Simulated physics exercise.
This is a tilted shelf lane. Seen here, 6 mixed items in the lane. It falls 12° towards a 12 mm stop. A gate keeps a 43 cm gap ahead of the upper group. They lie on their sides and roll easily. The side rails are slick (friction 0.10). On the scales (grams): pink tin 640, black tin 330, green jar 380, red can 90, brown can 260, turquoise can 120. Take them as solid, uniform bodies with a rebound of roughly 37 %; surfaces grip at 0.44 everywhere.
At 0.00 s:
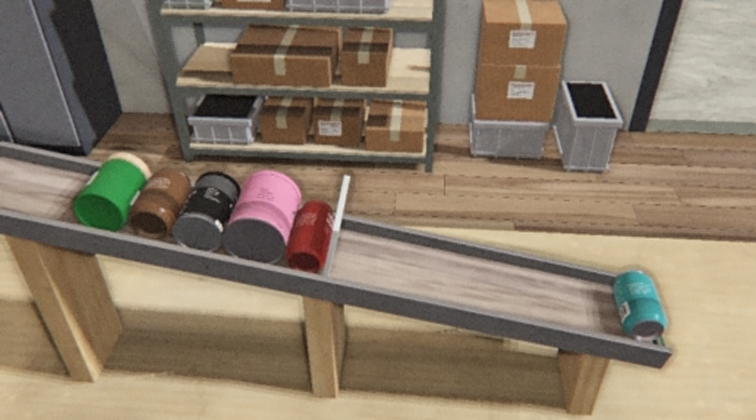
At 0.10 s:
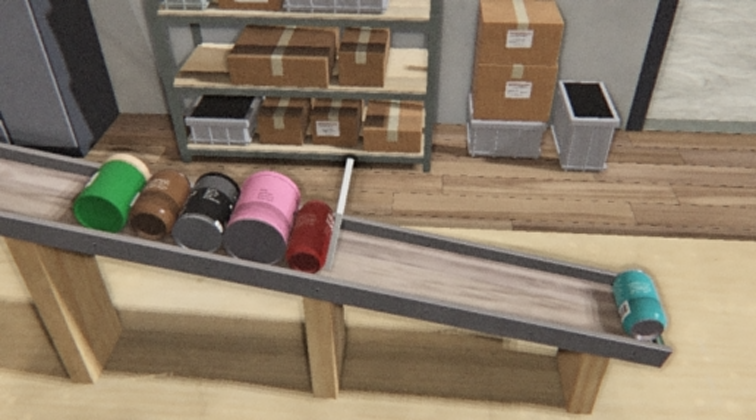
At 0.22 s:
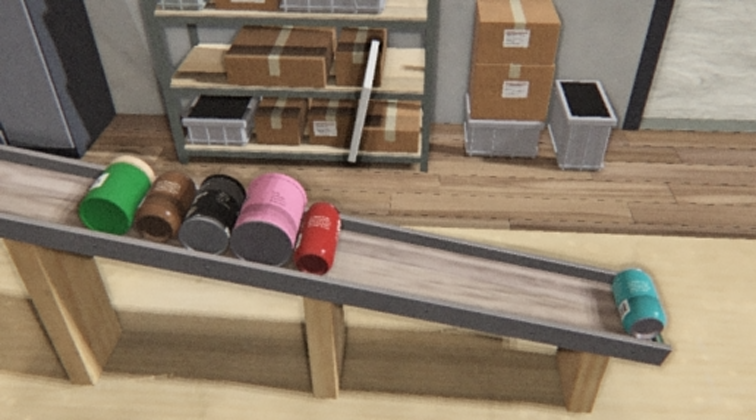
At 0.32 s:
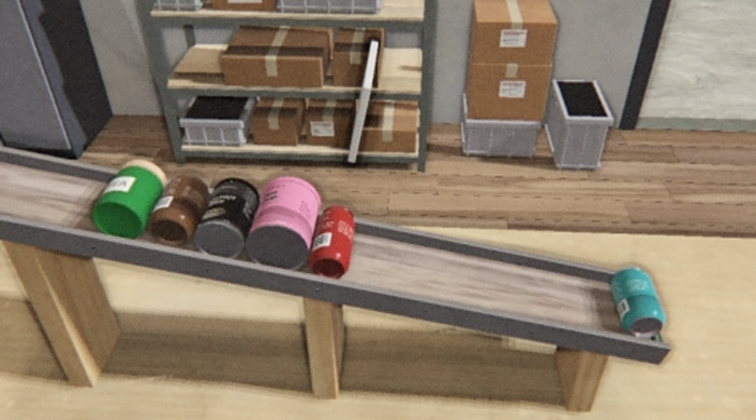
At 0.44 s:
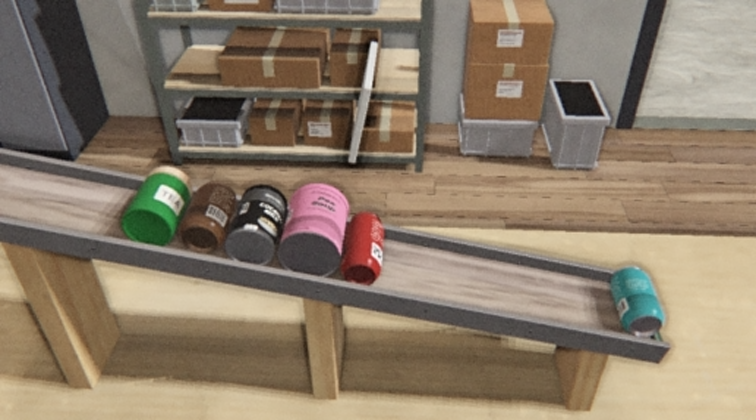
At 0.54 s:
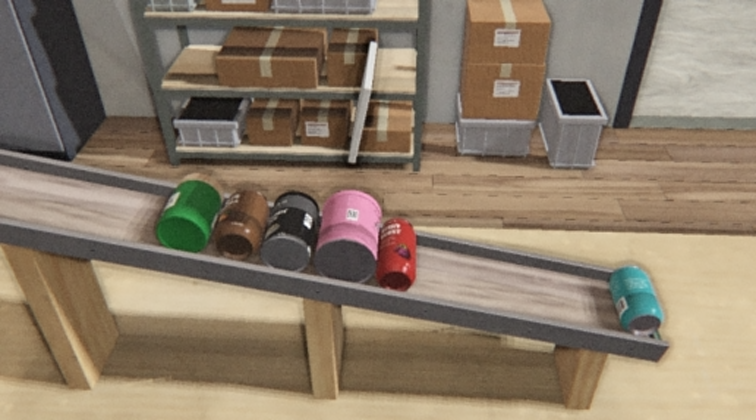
Five colored cylinders roll right down a sloped lane after a white gate lifts away.
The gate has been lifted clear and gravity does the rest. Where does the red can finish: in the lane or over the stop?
The red can clears the end.
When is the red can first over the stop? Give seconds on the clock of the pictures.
At about 1.2 s.
After 0.94 s, leader 5 cm from the stop; red can near (604, 293).
After 1.84 s, red can and turquoise can now over the stop; pink tin stopped; black tin stopped.
After 3.94 s, pink tin stopped; black tin stopped; green jar stopped.
At rest (5.3 s), over the stop, red can and turquoise can; the other 4 in the lane.
